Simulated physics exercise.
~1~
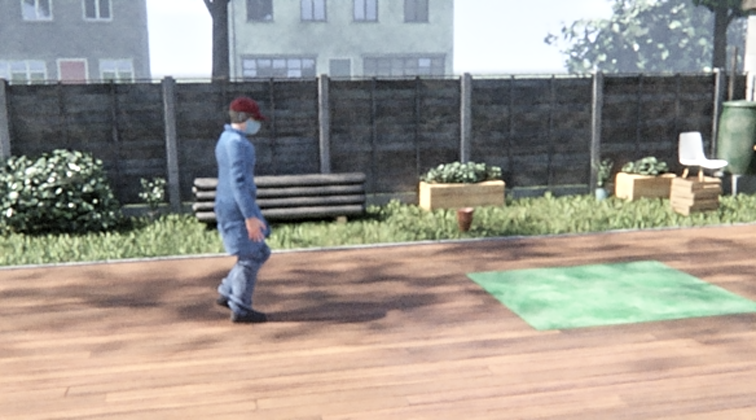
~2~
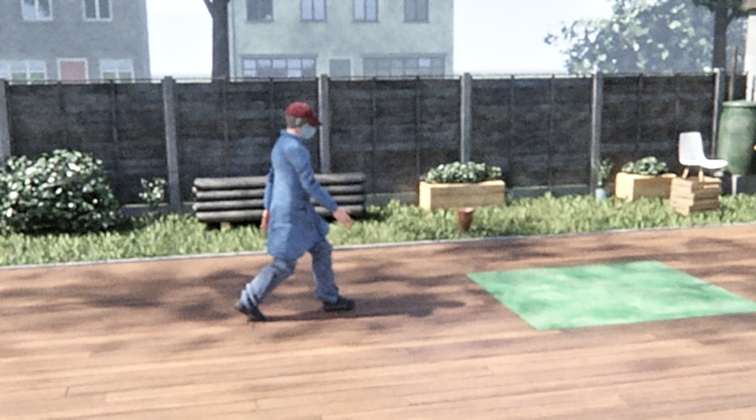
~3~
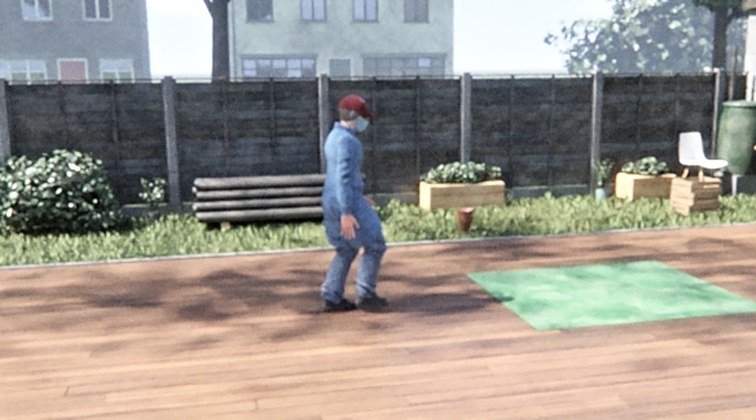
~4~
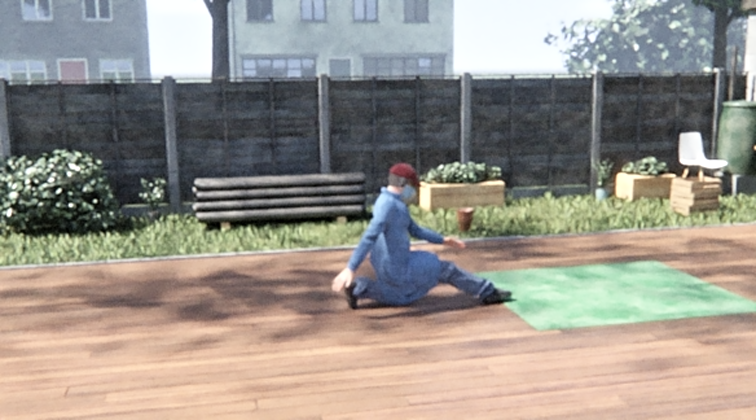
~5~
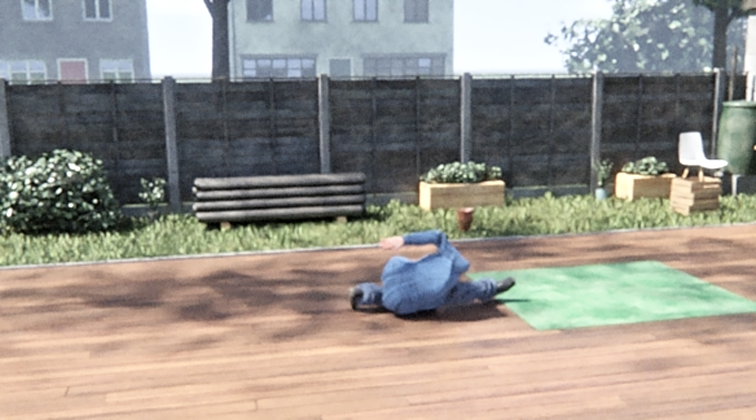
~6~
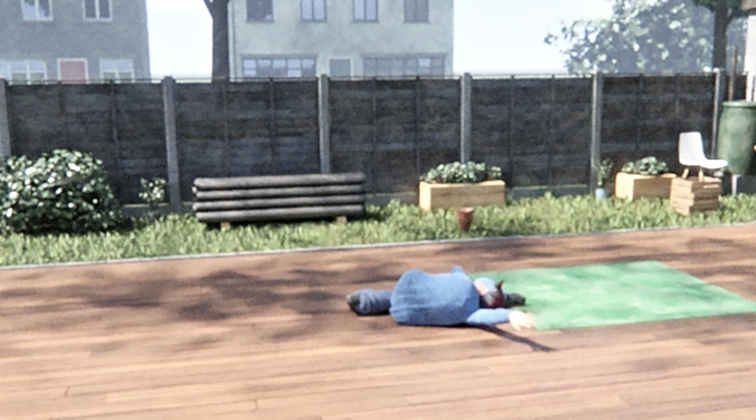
The footage shows a person in blue clothing, a red cap and a face mask walking right across a wooden deck toward a green mat, then dropping low with one leg extended forward, collapsing, and ending up lying face down beside the mat's near edge.
